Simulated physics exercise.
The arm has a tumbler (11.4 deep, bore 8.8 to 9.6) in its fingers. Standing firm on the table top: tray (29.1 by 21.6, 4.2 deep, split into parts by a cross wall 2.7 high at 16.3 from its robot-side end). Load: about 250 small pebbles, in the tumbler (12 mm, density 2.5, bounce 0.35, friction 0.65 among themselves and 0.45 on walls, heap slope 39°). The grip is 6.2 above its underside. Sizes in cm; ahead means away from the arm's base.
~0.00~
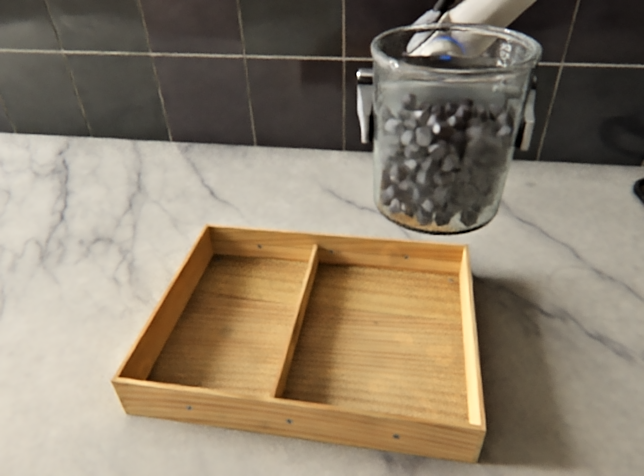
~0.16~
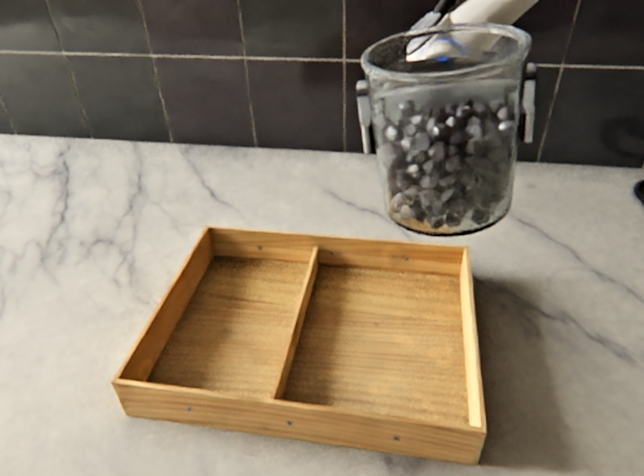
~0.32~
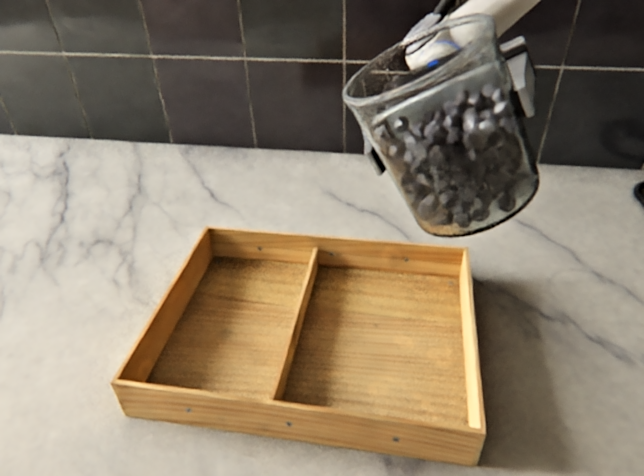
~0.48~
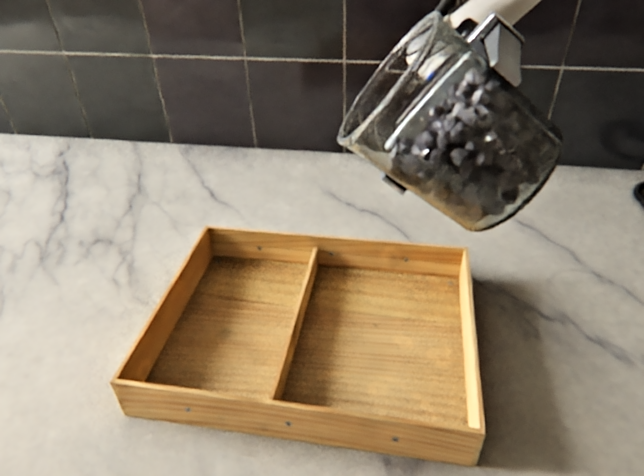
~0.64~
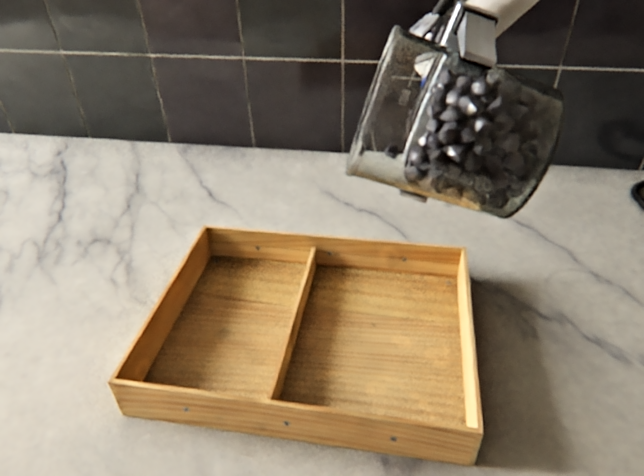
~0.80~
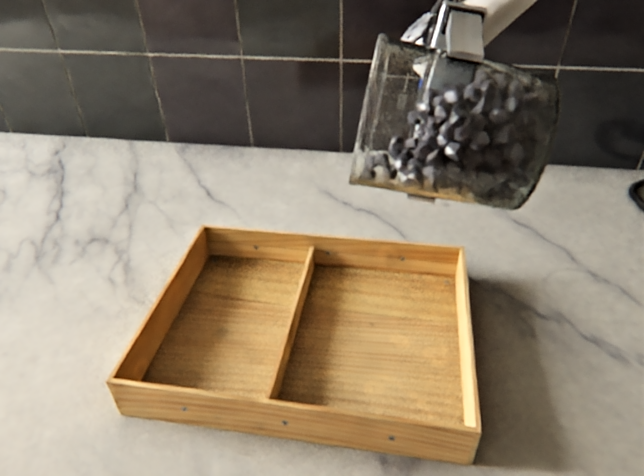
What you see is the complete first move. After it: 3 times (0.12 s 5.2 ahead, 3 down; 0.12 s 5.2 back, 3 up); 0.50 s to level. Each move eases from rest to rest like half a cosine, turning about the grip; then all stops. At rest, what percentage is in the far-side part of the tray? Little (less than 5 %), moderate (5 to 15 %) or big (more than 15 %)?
In the far-side part of the tray the share is big, more than 15 %.
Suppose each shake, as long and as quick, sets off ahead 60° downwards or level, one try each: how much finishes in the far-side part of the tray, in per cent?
Some 15 and 55 per cent.
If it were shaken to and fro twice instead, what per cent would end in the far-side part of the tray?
In that case some 20 per cent.
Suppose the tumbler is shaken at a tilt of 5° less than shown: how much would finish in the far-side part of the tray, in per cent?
Then about 15 per cent.
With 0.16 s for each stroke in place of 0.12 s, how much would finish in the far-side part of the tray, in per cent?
In that case some 10 per cent.
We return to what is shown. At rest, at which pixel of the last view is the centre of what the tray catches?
Around (253, 324).
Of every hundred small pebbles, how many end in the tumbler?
Roughly 65 per cent.
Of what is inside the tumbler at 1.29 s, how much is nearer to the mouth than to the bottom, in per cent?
Roughly 50 per cent.
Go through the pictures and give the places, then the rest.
The first picture shows tumbler middle at (443, 132), level; upper third of the load around (442, 128), from x 385 to 505, top at y 95; 251 in the tumbler.
The second picture shows tumbler middle at (445, 133), tilted 8° forward; upper third of the load around (453, 128), from x 385 to 505, top at y 95.
The third picture shows tumbler middle at (447, 134), tilted 28° forward; upper third of the load around (467, 126), from x 385 to 520, top at y 90.
The fourth picture shows tumbler middle at (450, 132), tilted 53° forward; upper third of the load around (480, 118), from x 395 to 540, top at y 75.
The fifth picture shows tumbler middle at (450, 130), tilted 73° forward; upper third of the load around (479, 106), from x 385 to 540, top at y 75.
The sixth picture shows tumbler middle at (448, 129), tilted 81° forward; upper third of the load around (485, 106), from x 365 to 540, top at y 80; 251 in the tumbler.
By 1.29 s, tilted 81° forward, highest piece 25 above the table; 189 in the tumbler, 30 in the far-side part, 6 in the robot-side part, 2 on the table or floor, 24 in flight or on a rim.
By 1.78 s, tilted 39° forward, highest piece 25 above the table; 158 in the tumbler, 64 in the far-side part, 27 in the robot-side part, 2 on the table or floor.
By 2.22 s, level, highest piece 26 above the table; 158 in the tumbler, 64 in the far-side part, 27 in the robot-side part, 2 on the table or floor.
By 3.27 s, level, highest piece 26 above the table; 158 in the tumbler, 64 in the far-side part, 27 in the robot-side part, 2 on the table or floor.
Final count, 158 in the tumbler, 64 in the far-side part, 27 in the robot-side part, 2 on the table or floor. That is 25 % in the far-side part of the tray.
